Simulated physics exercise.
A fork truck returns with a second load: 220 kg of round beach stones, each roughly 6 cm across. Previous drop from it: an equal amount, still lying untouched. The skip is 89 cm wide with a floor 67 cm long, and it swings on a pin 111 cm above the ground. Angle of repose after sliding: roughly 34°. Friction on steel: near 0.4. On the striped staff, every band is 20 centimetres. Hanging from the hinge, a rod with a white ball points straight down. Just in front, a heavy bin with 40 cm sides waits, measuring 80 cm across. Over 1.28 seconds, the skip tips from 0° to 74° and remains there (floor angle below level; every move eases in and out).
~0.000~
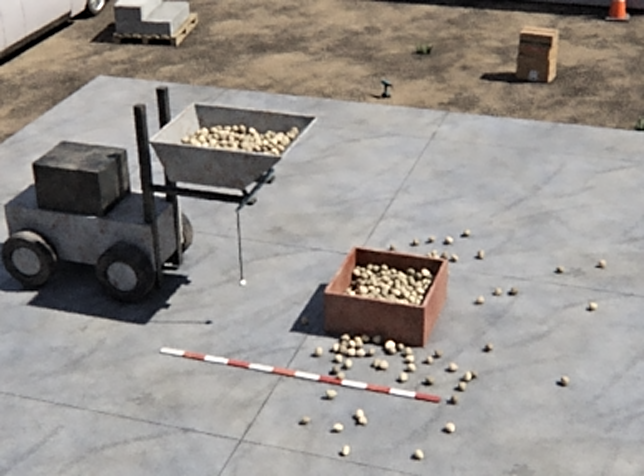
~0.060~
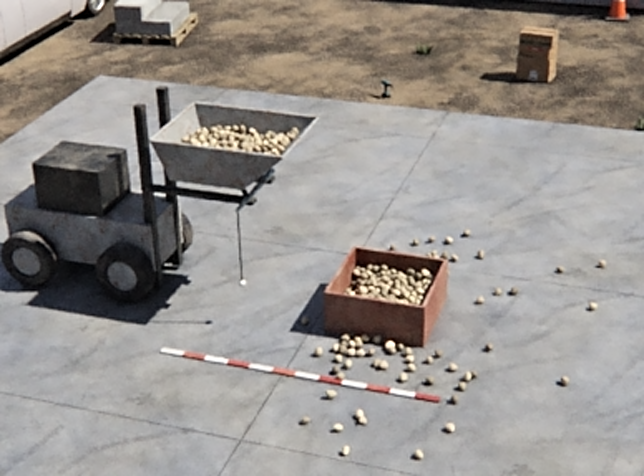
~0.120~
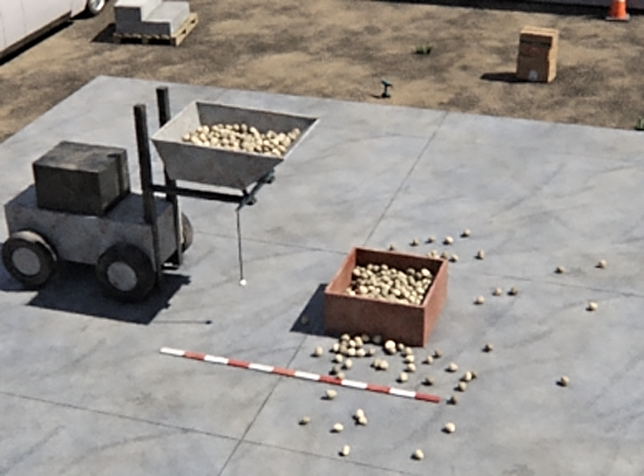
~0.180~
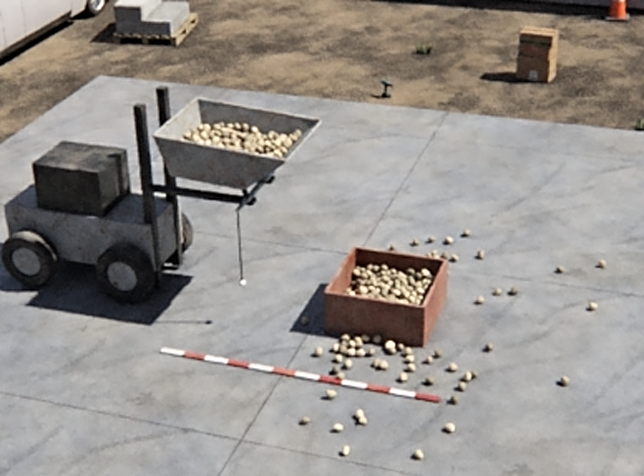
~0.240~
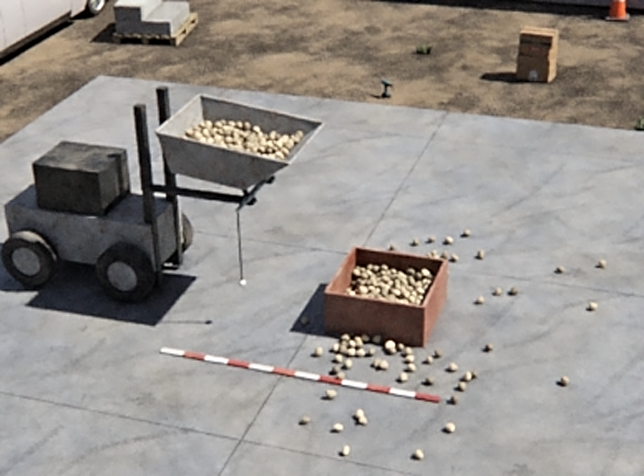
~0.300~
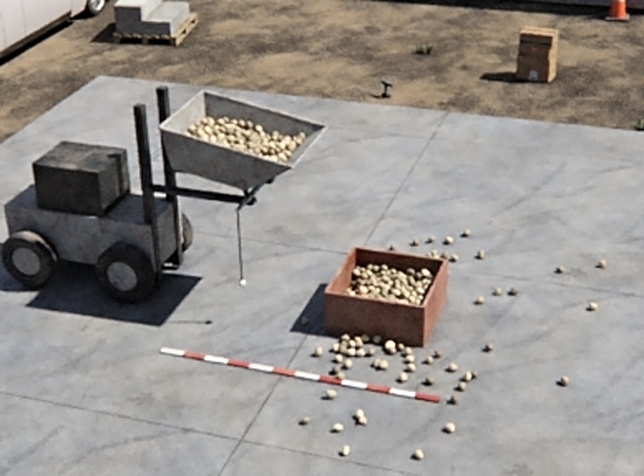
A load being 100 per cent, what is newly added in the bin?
About 77 per cent is added.
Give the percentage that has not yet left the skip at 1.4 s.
Around 50 in a hundred.
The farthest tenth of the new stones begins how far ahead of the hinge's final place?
I'd say close to 150 centimetres ahead of it.
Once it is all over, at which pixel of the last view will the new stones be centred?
Centre: Approx. (387, 285).
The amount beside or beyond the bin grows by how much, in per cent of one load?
About 25 percent.
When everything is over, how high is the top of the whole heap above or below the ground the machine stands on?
Height above ground: About 50 cm.
After 1.0 s the floor is at 62°; in per cent of one load, 100 in the skip, 86 in the bin, 14 beside or beyond the bin; the foremost stones are at (534, 328).
After 1.4 s the floor is at 74°; in per cent of one load, 48 in the skip, 5 short of the bin, 126 in the bin, 22 beside or beyond the bin; the foremost stones are at (534, 328).
After 1.7 s the floor is at 74°; in per cent of one load, 7 in the skip, 4 short of the bin, 156 in the bin, 32 beside or beyond the bin; the foremost stones are at (534, 328).
After 4.1 s the floor is at 74°; in per cent of one load, 0 in the skip, 1 short of the bin, 163 in the bin, 36 beside or beyond the bin; the foremost stones are at (559, 310). Net gain in the bin, 77.
